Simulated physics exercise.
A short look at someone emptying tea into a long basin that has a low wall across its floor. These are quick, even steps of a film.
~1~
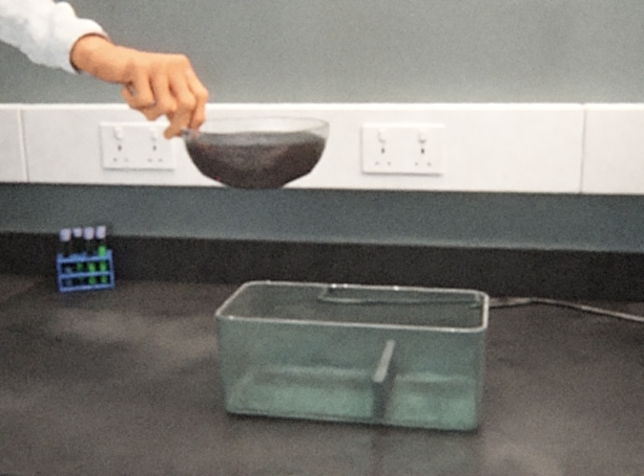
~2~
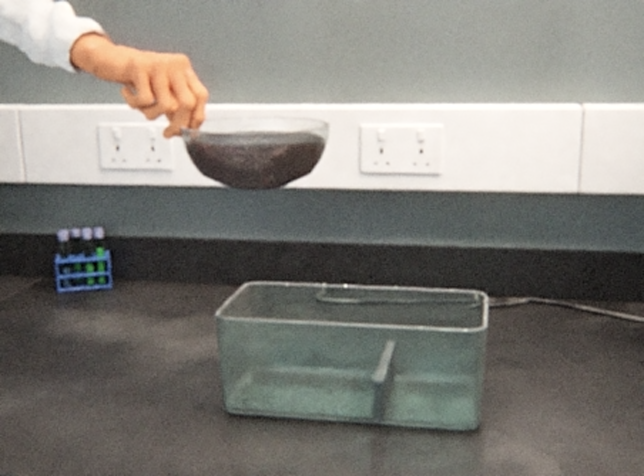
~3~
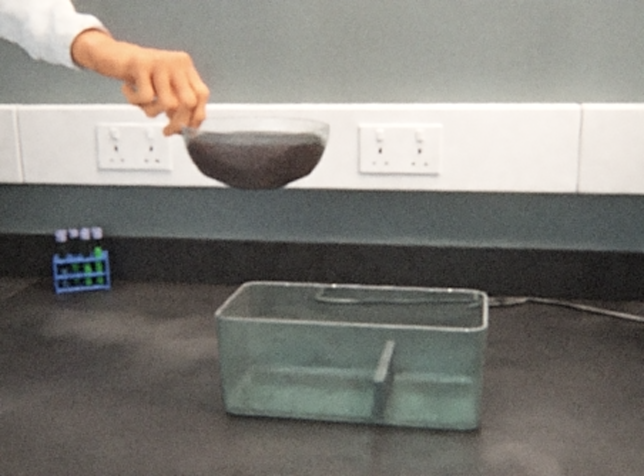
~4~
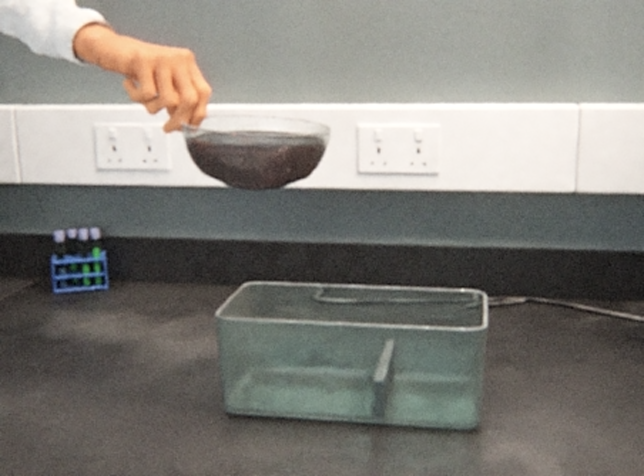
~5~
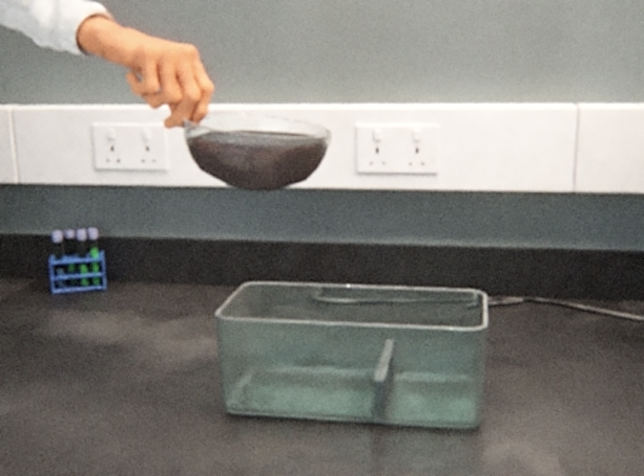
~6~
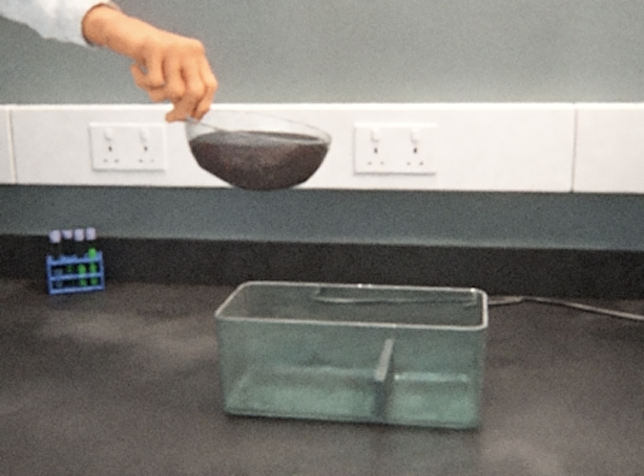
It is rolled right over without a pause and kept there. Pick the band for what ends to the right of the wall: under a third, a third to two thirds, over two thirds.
In the end between a third and two thirds is right of the wall.
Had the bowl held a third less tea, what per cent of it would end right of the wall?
Roughly 30 in a hundred.
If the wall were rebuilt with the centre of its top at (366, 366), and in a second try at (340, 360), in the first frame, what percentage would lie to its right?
About 70 and 85 per cent.
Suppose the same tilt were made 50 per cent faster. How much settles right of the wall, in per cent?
Some 40 per cent.
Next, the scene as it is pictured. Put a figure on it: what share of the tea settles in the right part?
Some 55 per cent.
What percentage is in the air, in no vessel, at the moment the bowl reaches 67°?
Some 45 per cent.
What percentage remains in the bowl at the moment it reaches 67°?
Close to 40 per cent.
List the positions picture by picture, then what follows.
The first frame shows tilt 0°; pouring edge (327, 127); surface from (192, 138) to (325, 139); the long basin's rim runs from (231, 300) to (486, 312); the wall's top is at (386, 360).
The second frame shows tilt 0°; pouring edge (327, 127); surface from (192, 138) to (325, 139).
The third frame shows tilt 2°; pouring edge (328, 129); surface from (192, 137) to (326, 140).
The fourth frame shows tilt 4°; pouring edge (329, 132); surface from (192, 136) to (326, 141).
The fifth frame shows tilt 7°; pouring edge (330, 136); surface from (193, 136) to (327, 142).
The sixth frame shows tilt 11°; pouring edge (330, 141); surface from (195, 136) to (328, 142).
A moment on, the bowl is tipped part way and 38 per cent is still to pour, 4 is left of the wall and 14 right of it.
Next, the bowl is tipped right over and 1 per cent is still to pour, 39 is left of the wall and 54 right of it.
Then the bowl is tipped right over and 0 per cent is still to pour, 45 is left of the wall and 54 right of it.
Later the bowl is tipped right over and 0 per cent is still to pour, 45 is left of the wall and 54 right of it.
In the end 45 per cent lies left of the wall, 54 right of it and 1 outside.
